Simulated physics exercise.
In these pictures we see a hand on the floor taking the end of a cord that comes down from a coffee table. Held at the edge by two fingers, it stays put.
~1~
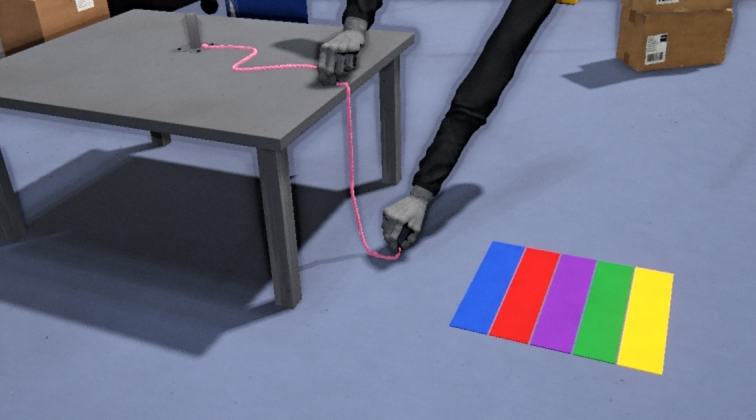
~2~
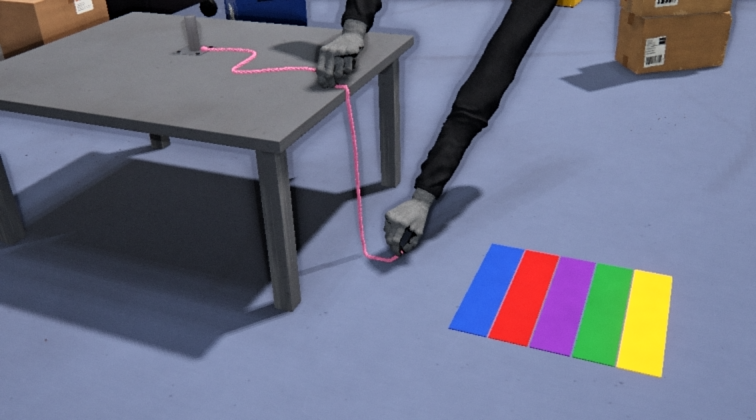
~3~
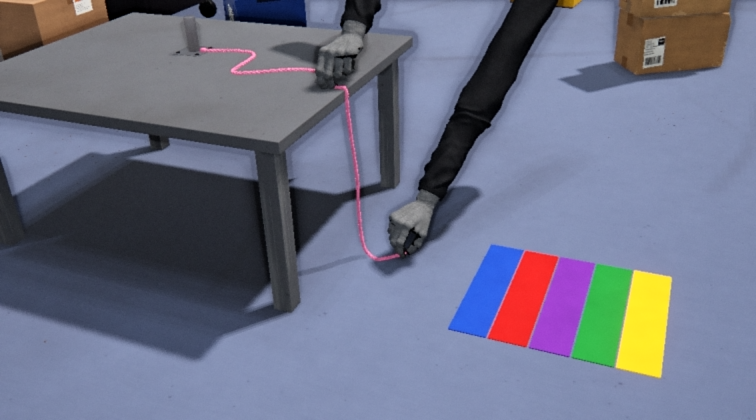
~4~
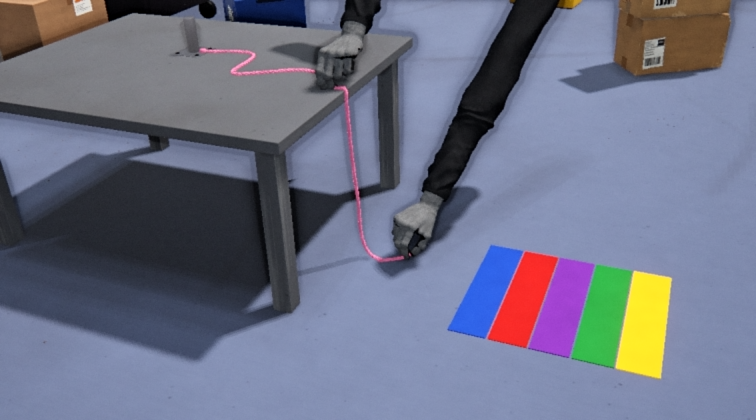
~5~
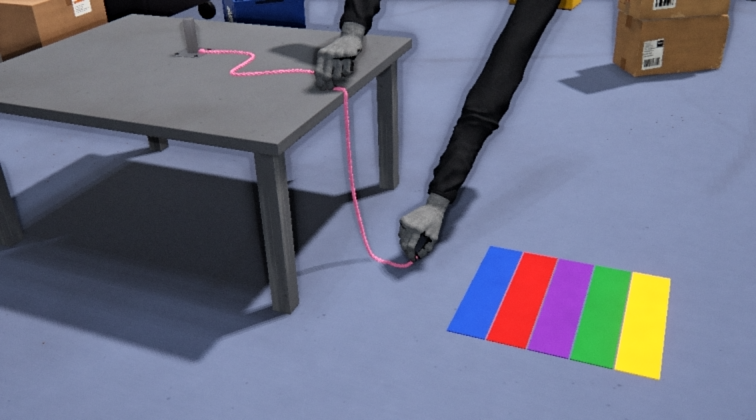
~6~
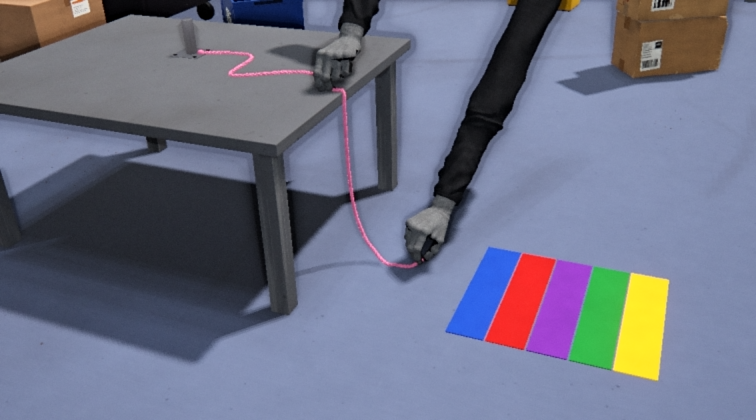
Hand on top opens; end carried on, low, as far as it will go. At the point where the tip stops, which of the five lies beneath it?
The green strip lies beneath it.
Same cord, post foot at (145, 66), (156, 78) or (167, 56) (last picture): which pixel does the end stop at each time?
First (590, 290), then (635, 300), and last (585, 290).
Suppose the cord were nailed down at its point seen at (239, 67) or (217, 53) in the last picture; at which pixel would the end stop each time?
(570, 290), (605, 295).
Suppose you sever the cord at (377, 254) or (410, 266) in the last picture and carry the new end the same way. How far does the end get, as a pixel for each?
In turn, around (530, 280) and around (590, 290).
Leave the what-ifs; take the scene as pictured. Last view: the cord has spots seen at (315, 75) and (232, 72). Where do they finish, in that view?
(357, 96) for the first, (278, 71) for the second.
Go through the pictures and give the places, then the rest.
The first frame shows end (399, 248); blue (476, 312); red (515, 321); purple (556, 330); green (598, 339); yellow (643, 349).
The second frame shows end (402, 252); cord through (235, 50) (235, 68) (303, 69) (344, 89) (356, 167) (362, 237).
The third frame shows end (406, 253).
The fourth frame shows end (410, 255); cord through (234, 52) (235, 70) (302, 70) (343, 91) (353, 169) (363, 239).
The fifth frame shows end (416, 257).
The sixth frame shows end (422, 260); cord through (231, 53) (232, 72) (300, 72) (341, 92) (348, 170) (367, 241).
Early on, end near (528, 280); over red.
Midway, end near (579, 291); over purple.
At the end of the slack, end near (610, 297); over green. Over green.
